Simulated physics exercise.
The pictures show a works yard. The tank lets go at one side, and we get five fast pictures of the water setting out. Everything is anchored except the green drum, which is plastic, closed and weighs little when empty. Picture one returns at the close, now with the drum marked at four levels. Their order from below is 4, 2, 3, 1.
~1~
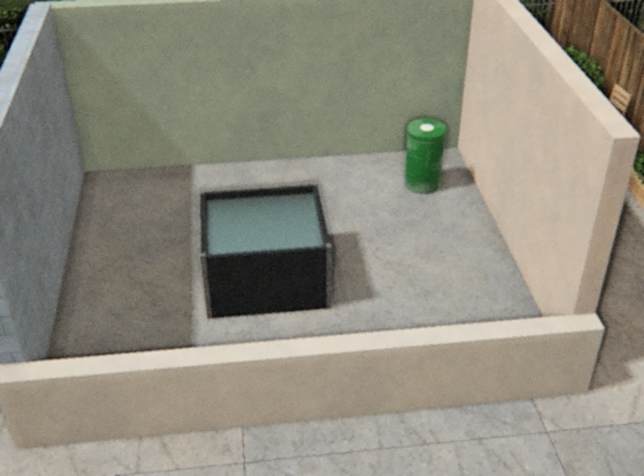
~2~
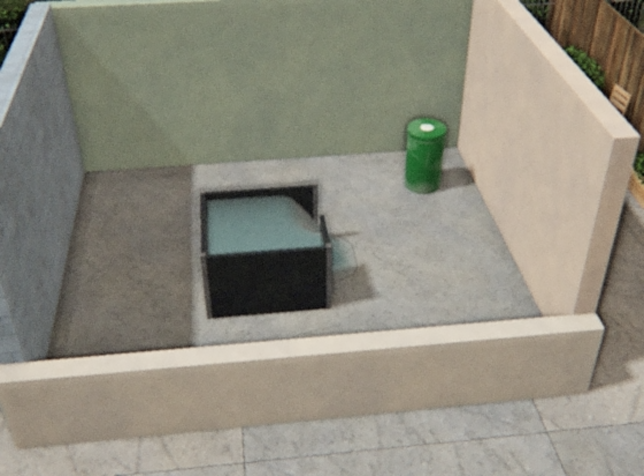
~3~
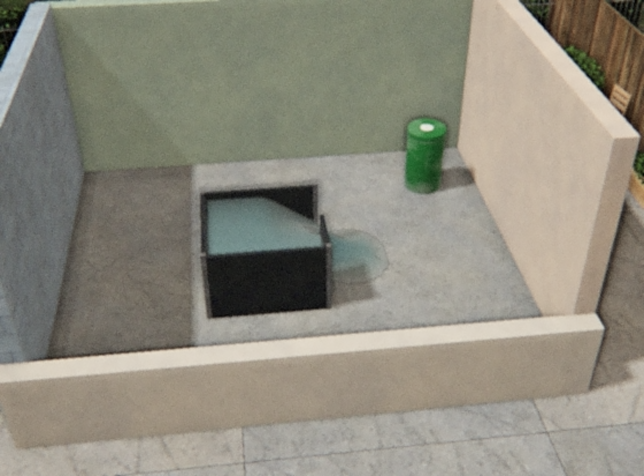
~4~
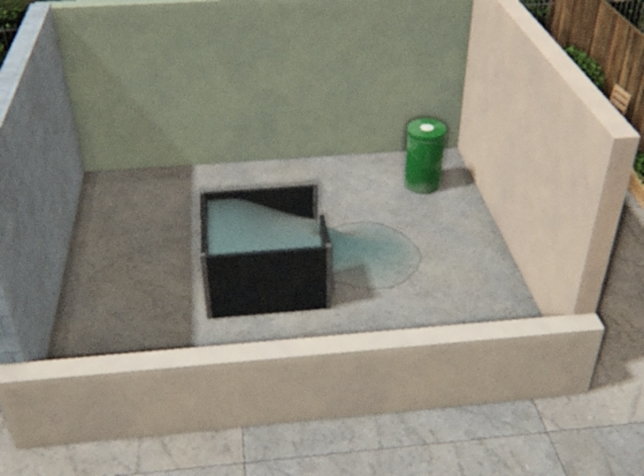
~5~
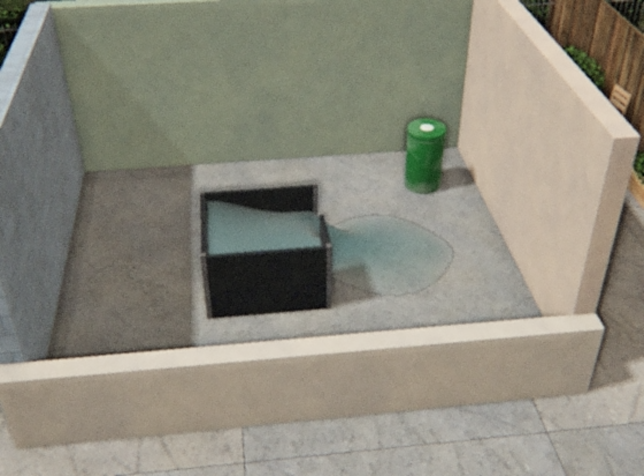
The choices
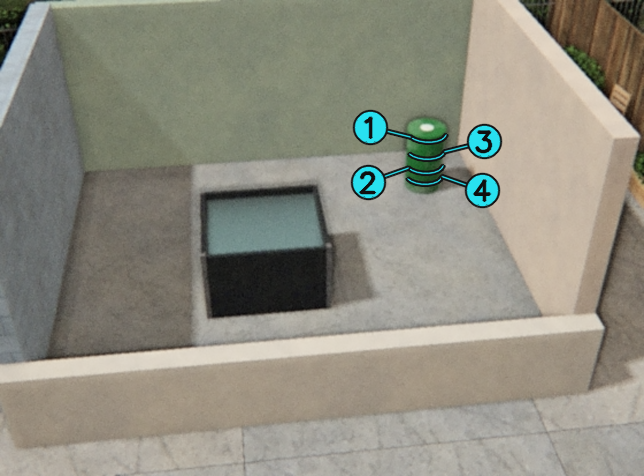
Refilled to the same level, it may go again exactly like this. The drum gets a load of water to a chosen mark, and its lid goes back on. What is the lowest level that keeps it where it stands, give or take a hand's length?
4 will do.
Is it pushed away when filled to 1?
No.
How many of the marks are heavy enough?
All of the four.
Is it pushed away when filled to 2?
No.
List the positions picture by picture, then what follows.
The first picture shows lid of the green drum at (427, 128); tank full, its middle at (263, 225).
In the second picture, 1 % of the ground wet, in view closest to the drum at (345, 245).
In the third picture, 3 % of the ground wet, in view closest to the drum at (358, 234).
In the fourth picture, 5 % of the ground wet, in view closest to the drum at (393, 232).
The fifth picture shows lid of the green drum at (427, 128); 8 % of the ground wet, in view closest to the drum at (405, 222).
On the marked copy, 1 at (431, 142); 2 at (428, 173); 3 at (429, 159); 4 at (427, 184); from the bottom up 4, 2, 3, 1.
With 1, it does not move.
With 2, it does not move.
With 3, it does not move.
With 4, it does not move.
